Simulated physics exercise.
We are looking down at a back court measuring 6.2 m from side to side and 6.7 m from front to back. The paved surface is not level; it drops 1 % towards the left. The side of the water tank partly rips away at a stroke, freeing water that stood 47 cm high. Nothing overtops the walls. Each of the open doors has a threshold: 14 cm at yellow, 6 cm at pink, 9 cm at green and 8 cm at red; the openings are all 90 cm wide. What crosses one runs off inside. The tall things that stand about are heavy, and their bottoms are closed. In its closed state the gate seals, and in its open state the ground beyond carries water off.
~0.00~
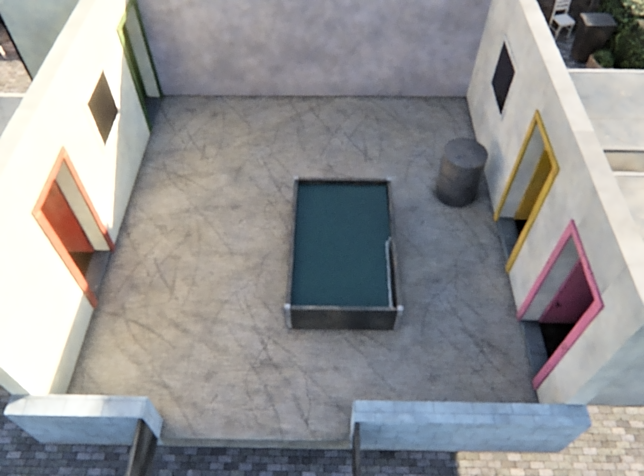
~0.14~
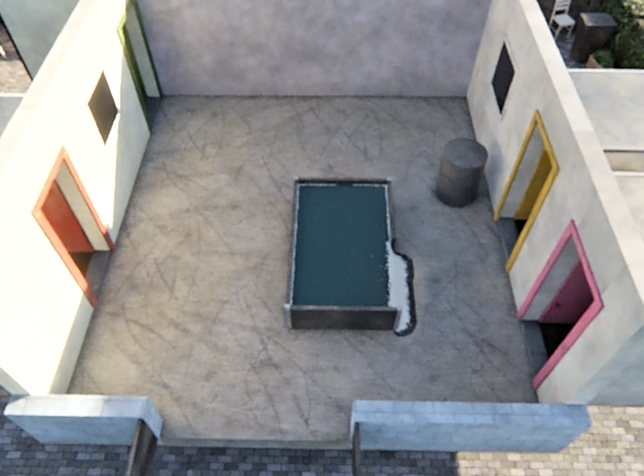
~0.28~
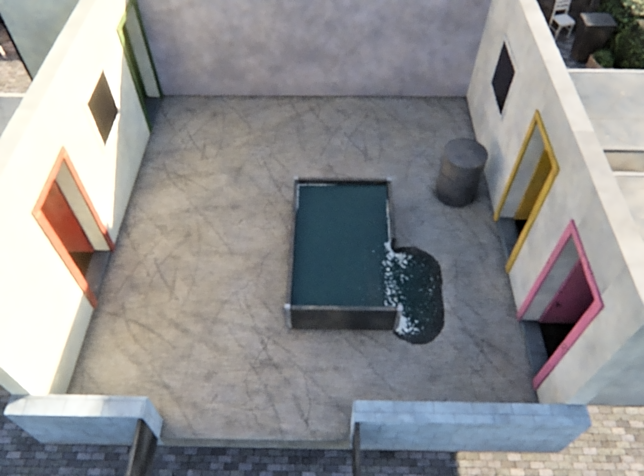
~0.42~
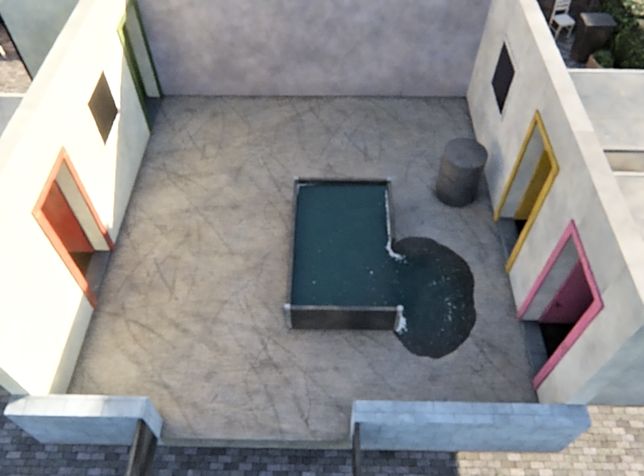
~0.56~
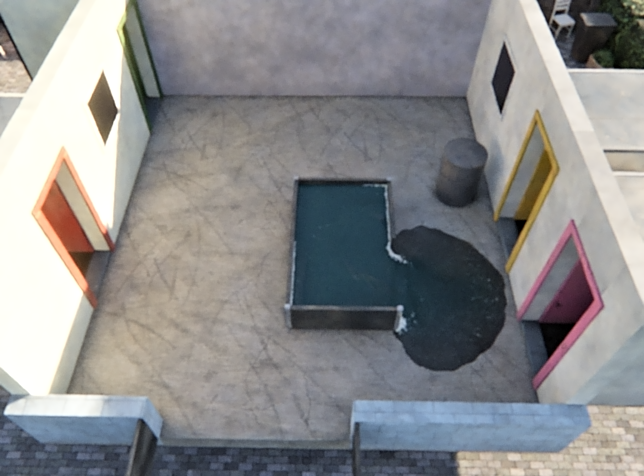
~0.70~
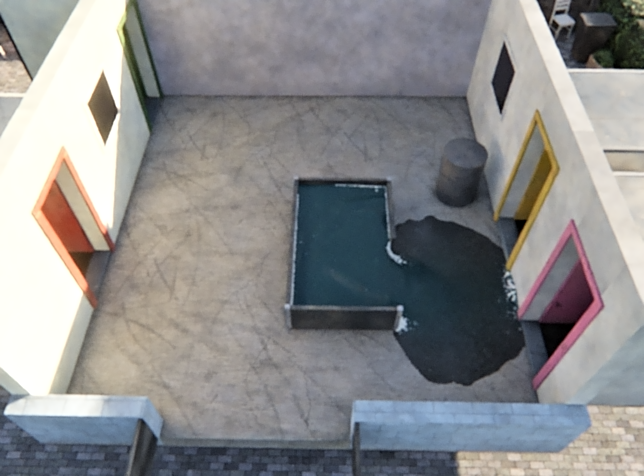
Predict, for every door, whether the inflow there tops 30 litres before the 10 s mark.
Prediction: At the yellow door it falls short of 30 litres; at the pink door it tops 30 litres; at the green door it falls short of 30 litres; at the red door it falls short of 30 litres.
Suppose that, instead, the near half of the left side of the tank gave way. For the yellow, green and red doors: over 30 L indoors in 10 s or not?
At yellow the amount is beneath the mark, at green it is beneath the mark, and at red it is higher than the mark.
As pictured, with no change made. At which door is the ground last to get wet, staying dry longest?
It's the green door.
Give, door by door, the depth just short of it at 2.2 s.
In cm: Yellow 15, pink 18, green 0, red 0.
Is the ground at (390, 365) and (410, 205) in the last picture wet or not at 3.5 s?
Soaked, soaked.
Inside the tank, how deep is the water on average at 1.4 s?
Mean depth: About 32 cm.
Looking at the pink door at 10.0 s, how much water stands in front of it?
About 5.5 cm.
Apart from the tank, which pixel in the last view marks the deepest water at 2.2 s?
Position: About (540, 424).
After 1.4 s water covers 15 % of the floor and is deepest (28 cm) near (511, 301); yellow door 17 cm at the sill, 1 L in, pink door 16 cm at the sill, 18 L in, green door not reached, red door not reached.
After 2.2 s water covers 15 % of the floor and is deepest (29 cm) near (540, 424); yellow door 15 cm at the sill, 8 L in, pink door 18 cm at the sill, 78 L in, green door not reached, red door not reached.
After 3.5 s water covers 30 % of the floor and is deepest (19 cm) near (540, 424); yellow door 13 cm at the sill, 12 L in, pink door 16 cm at the sill, 154 L in, green door not reached, red door not reached.
After 6.0 s water covers 55 % of the floor and is deepest (10 cm) near (522, 410); yellow door 8 cm at the sill, 13 L in, pink door 10 cm at the sill, 213 L in, green door not reached, red door not reached.
After 10.0 s water covers 80 % of the floor and is deepest (6 cm) near (68, 390); yellow door 5 cm at the sill, 13 L in, pink door 6 cm at the sill, 231 L in, green door 6 cm at the sill, 0 L in, red door 5 cm at the sill, 0 L in.
